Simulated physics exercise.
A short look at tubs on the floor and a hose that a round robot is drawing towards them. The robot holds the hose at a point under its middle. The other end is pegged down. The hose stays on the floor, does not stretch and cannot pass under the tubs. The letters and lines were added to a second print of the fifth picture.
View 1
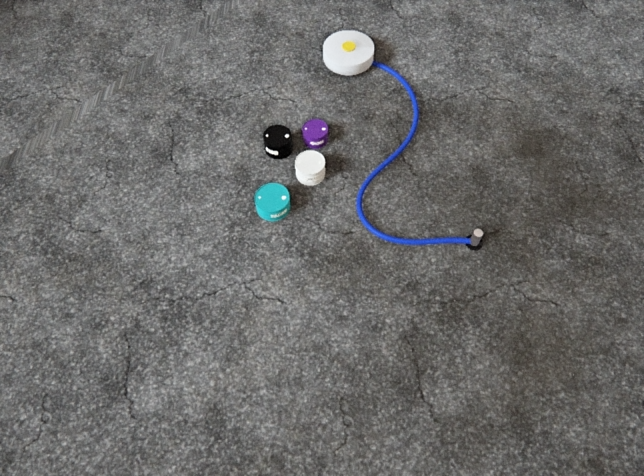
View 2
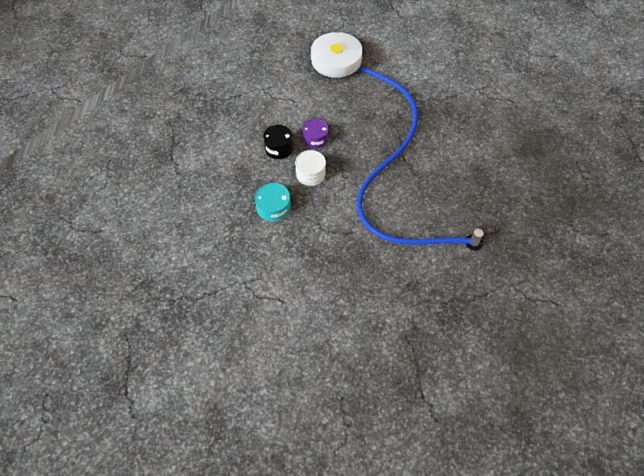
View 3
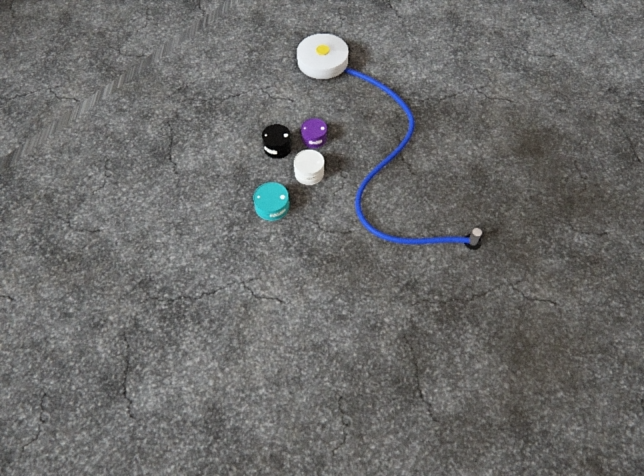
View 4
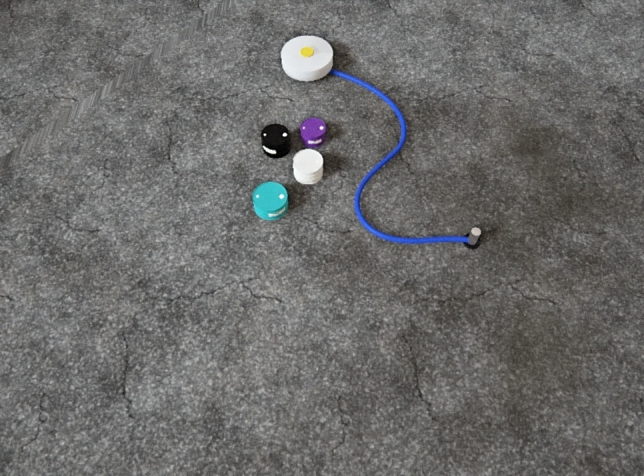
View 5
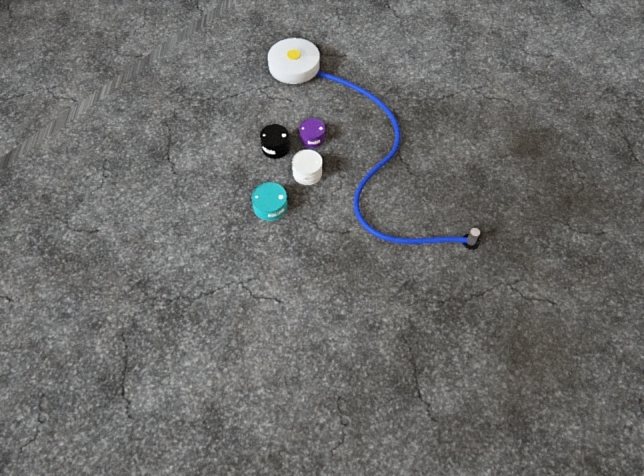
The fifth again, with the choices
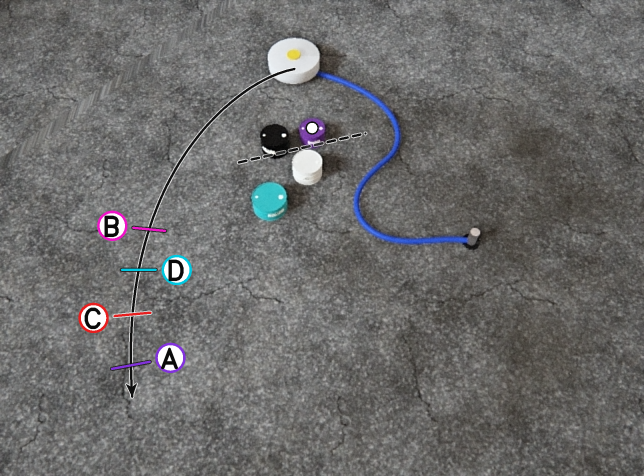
In this clip, a round white robot with a yellow spot moves steadily left above black, purple, white and turquoise tubs on a grey floor, drawing one end of a curved blue hose while the other end stays pegged down.
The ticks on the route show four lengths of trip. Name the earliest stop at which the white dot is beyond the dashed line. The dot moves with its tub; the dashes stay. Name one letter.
It can halt at D.
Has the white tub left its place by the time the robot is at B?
By then, no.
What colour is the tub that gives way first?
The purple tub.
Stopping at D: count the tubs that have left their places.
Three.
On the marked copy, A at (131, 365); B at (149, 229); C at (133, 314); D at (139, 270); the dashed line at (303, 148); the route from (295, 69) via (167, 185) to (132, 397); the white dot at (312, 128).
Following D. Soon after the start, robot (216, 107); purple tub (312, 133).
Later, robot (163, 183); purple tub (312, 133).
In the end, robot (135, 265); white tub (309, 185); black tub (278, 171); purple tub (305, 163); the dot on the purple tub is over the dashed line.
As for the rest, A does it too, but is farther than needed; B leaves the dotted tub short, at (305, 147); C does it too, but is farther than needed.
